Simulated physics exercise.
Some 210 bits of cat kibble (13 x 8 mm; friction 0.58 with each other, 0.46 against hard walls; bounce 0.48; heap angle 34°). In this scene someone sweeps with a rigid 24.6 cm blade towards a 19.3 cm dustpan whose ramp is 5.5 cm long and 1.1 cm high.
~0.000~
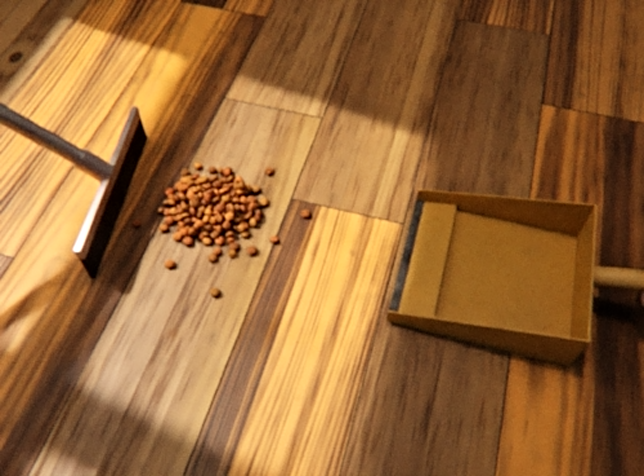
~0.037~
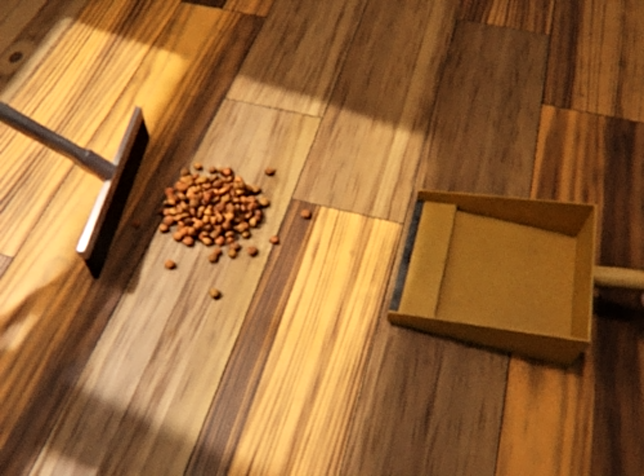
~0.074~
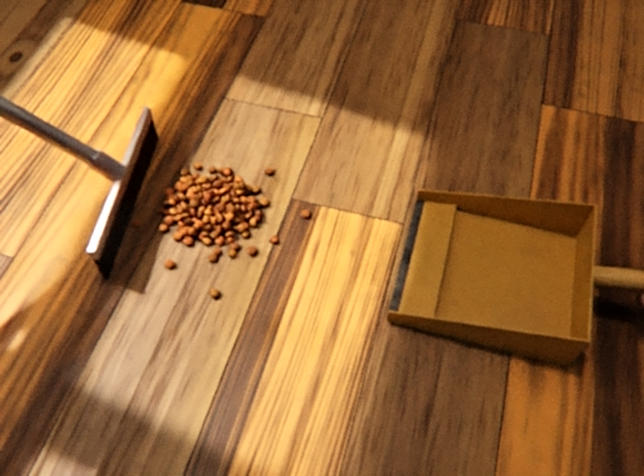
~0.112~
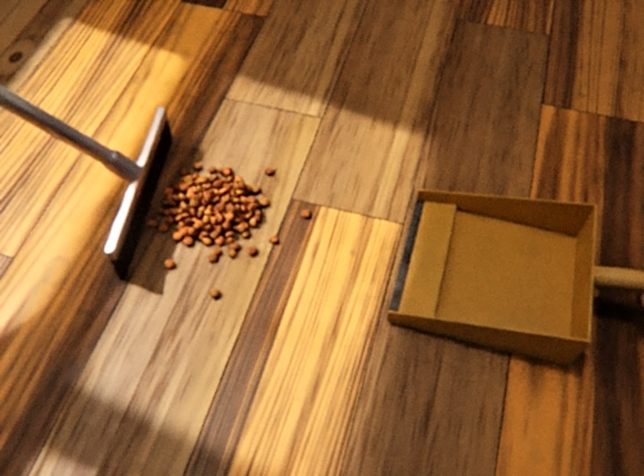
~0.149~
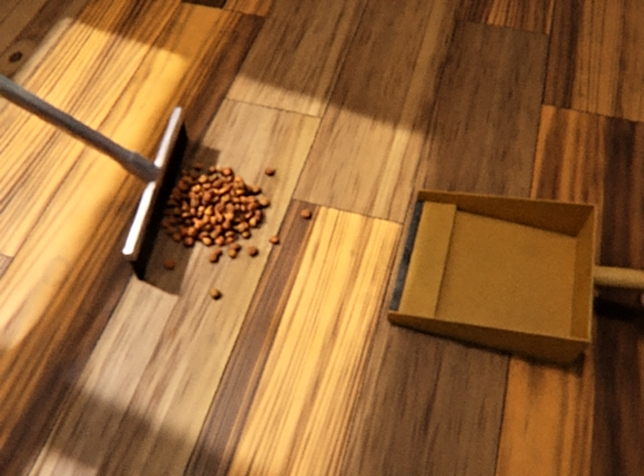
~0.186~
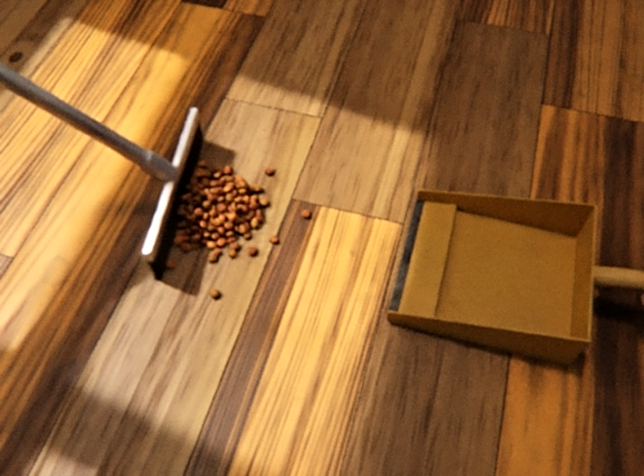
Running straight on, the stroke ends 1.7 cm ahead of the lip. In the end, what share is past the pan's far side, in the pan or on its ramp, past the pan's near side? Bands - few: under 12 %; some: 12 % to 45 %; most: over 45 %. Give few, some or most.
Far side: Some, pan: Some, near side: Few.
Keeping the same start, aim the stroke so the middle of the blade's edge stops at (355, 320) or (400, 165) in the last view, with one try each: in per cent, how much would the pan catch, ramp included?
First try around 10 %, second try around 15 %.
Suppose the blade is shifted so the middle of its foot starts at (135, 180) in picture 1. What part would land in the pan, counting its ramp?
About 35 per cent.
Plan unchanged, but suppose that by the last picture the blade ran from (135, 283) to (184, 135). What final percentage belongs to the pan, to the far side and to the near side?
Final per cent - pan 10, far 5, near 15.
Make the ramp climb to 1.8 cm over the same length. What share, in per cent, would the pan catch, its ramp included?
Around 35 per cent.
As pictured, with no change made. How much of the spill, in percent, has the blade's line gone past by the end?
Around 5 in a hundred.
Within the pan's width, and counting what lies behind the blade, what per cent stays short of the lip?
30 %.
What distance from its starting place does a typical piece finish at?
Around 28 centimetres.
Then, at 0.41 s, middle of the blade 18 cm from the lip; 0 % over the lip, far side 10 %, near side 0 %.
Then, at 0.57 s, middle of the blade 8 cm from the lip; 0 % over the lip, far side 20 %, near side 0 %.
After 0.84 s, middle of the blade 4 cm from the lip; 40 % over the lip, far side 30 %, near side 0 %.
By 1.4 s all is still; far side 30 %, pan 40 %, near side 0 %, in front of the lip or behind the blade 30 %.
